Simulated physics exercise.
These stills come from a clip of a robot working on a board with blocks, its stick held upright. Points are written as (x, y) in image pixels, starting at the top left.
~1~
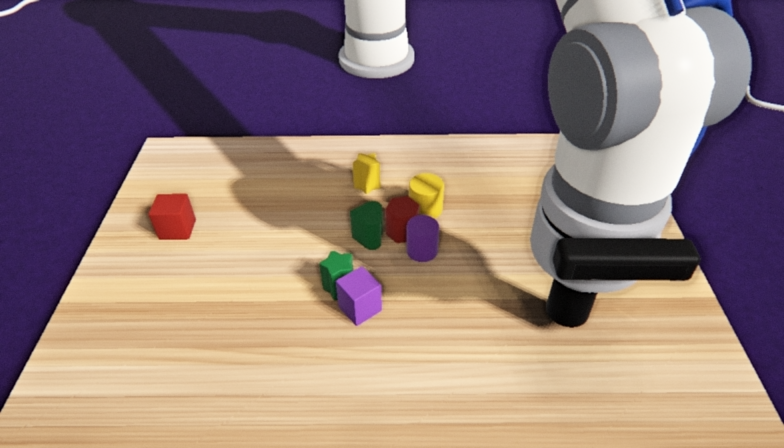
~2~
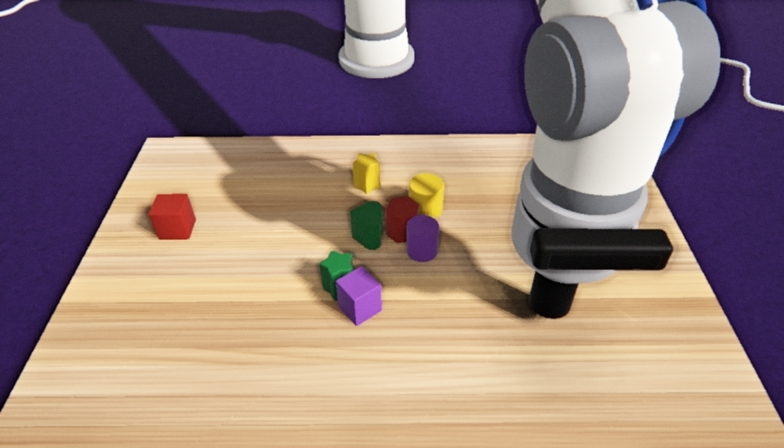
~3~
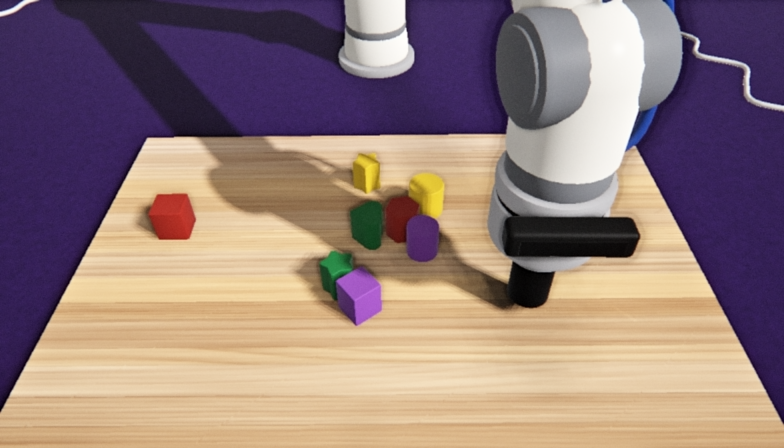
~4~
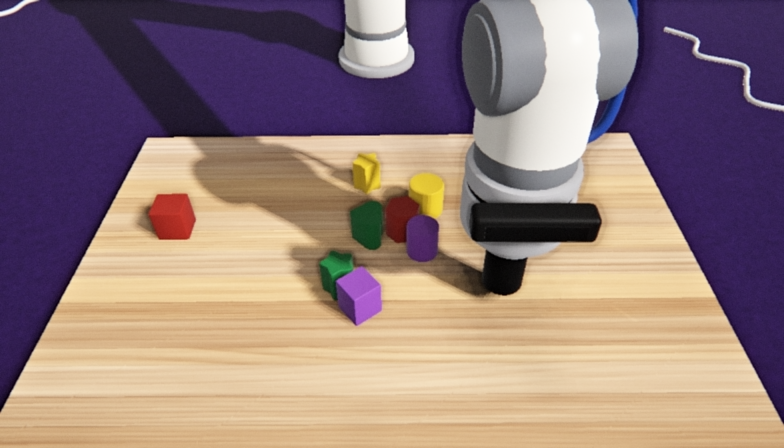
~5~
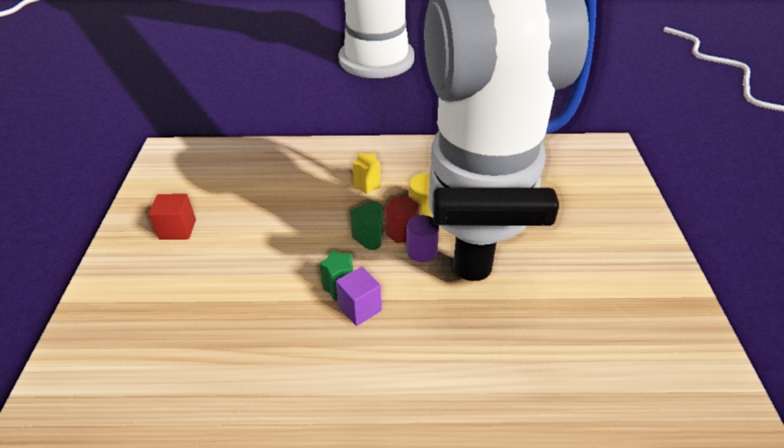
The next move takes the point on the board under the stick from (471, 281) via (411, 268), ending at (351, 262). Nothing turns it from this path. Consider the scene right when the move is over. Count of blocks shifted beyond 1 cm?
When the path ends, I think you'll find two blocks out of place by more than 1 cm.
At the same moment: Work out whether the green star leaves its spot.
The block stays on its spot.
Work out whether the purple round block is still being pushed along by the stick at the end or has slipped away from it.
I'm fairly sure the purple round block slides away from the front of the stick at some point.
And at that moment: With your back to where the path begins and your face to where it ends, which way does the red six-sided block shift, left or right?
Sideways shift: Right.
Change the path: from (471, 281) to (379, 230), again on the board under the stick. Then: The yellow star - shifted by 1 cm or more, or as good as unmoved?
It moves.
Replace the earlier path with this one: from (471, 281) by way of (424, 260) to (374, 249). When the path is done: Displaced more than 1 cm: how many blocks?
The push moves three or more blocks more than 1 cm.
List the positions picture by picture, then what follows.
In the first frame, tip of the stick (567, 311), middles of tops, green star (337, 262), green heart (369, 212), red six-sided block (403, 206), purple round block (423, 225).
In the second frame, stick (549, 303), nothing pushed.
In the third frame, stick (527, 293), nothing pushed.
In the fourth frame, stick (502, 281), nothing pushed.
In the fifth frame, stick (473, 267), green star (337, 262), green heart (369, 212), red six-sided block (403, 206), purple round block (423, 225).
The first path, step by step. One third of the way, stick (431, 259); red six-sided block (401, 204); purple round block (419, 222).
Two thirds of the way, stick (390, 252); red six-sided block (398, 195), turned 25° anticlockwise; purple round block (406, 216).
At the end, stick (350, 249); green star unmoved; green heart unmoved; red six-sided block (398, 195), turned 25° anticlockwise; purple round block (406, 216).
